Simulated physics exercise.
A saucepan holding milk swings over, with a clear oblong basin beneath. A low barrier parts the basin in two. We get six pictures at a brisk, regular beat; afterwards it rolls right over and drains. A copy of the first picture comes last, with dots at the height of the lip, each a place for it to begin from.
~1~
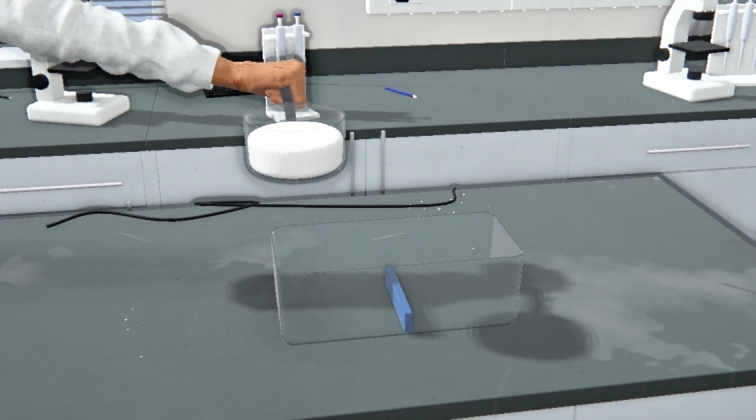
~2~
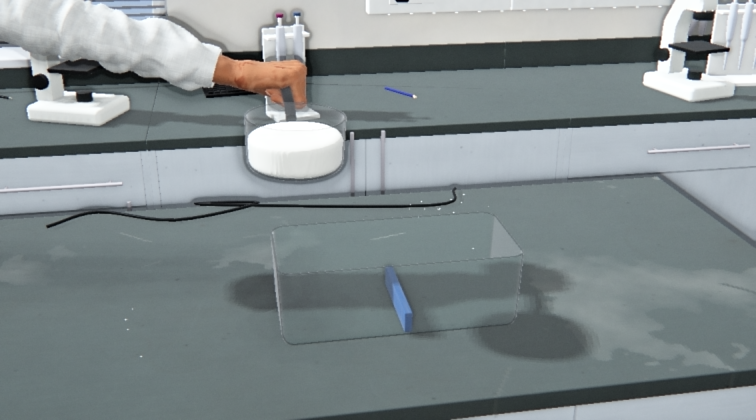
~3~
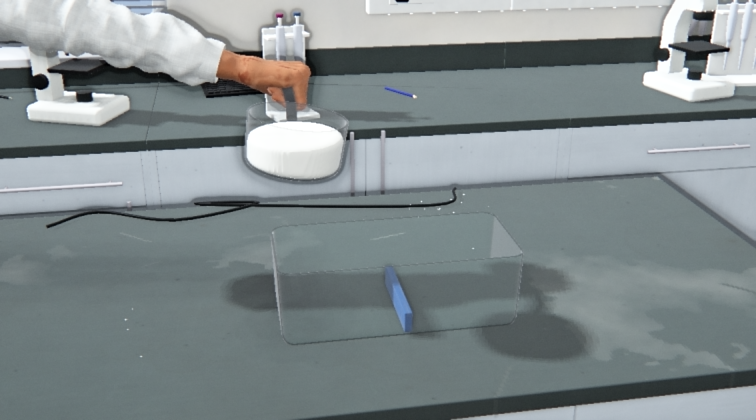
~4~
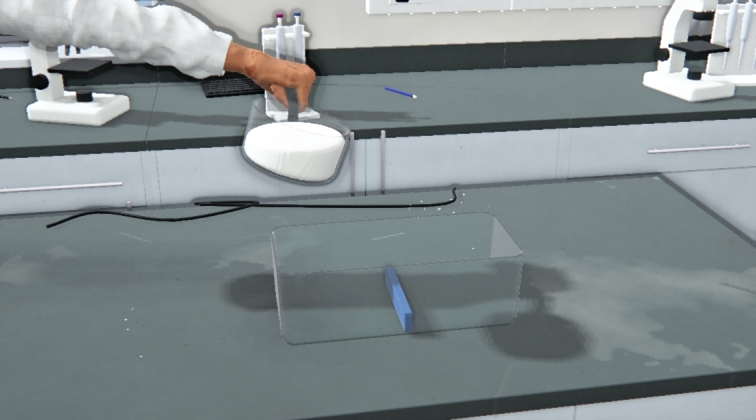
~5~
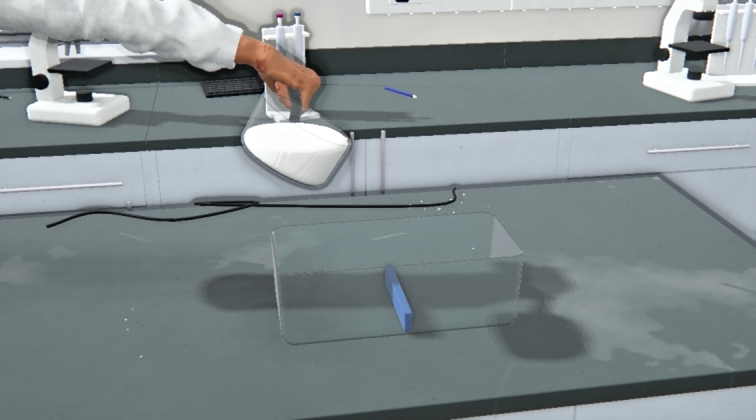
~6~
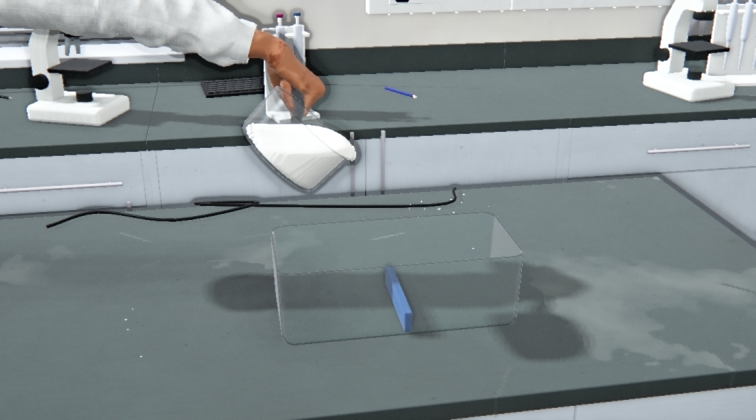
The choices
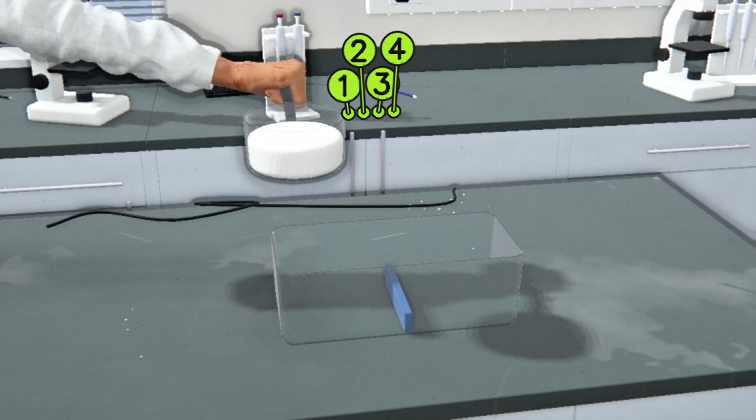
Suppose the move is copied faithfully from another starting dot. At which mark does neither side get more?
It is 2.
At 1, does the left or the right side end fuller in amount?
More ends on the left.
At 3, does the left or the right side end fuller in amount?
More ends on the right.
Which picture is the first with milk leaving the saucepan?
In picture 6.
On the marked copy, 1 at (348, 113); 2 at (363, 112); 3 at (378, 111); 4 at (393, 111).
With 1, about 71 % ends left of the wall and 26 % right of it; 3 % is lost outside.
With 2, about 48 % ends left of the wall and 50 % right of it.
With 3, about 26 % ends left of the wall and 73 % right of it.
With 4, about 12 % ends left of the wall and 86 % right of it.
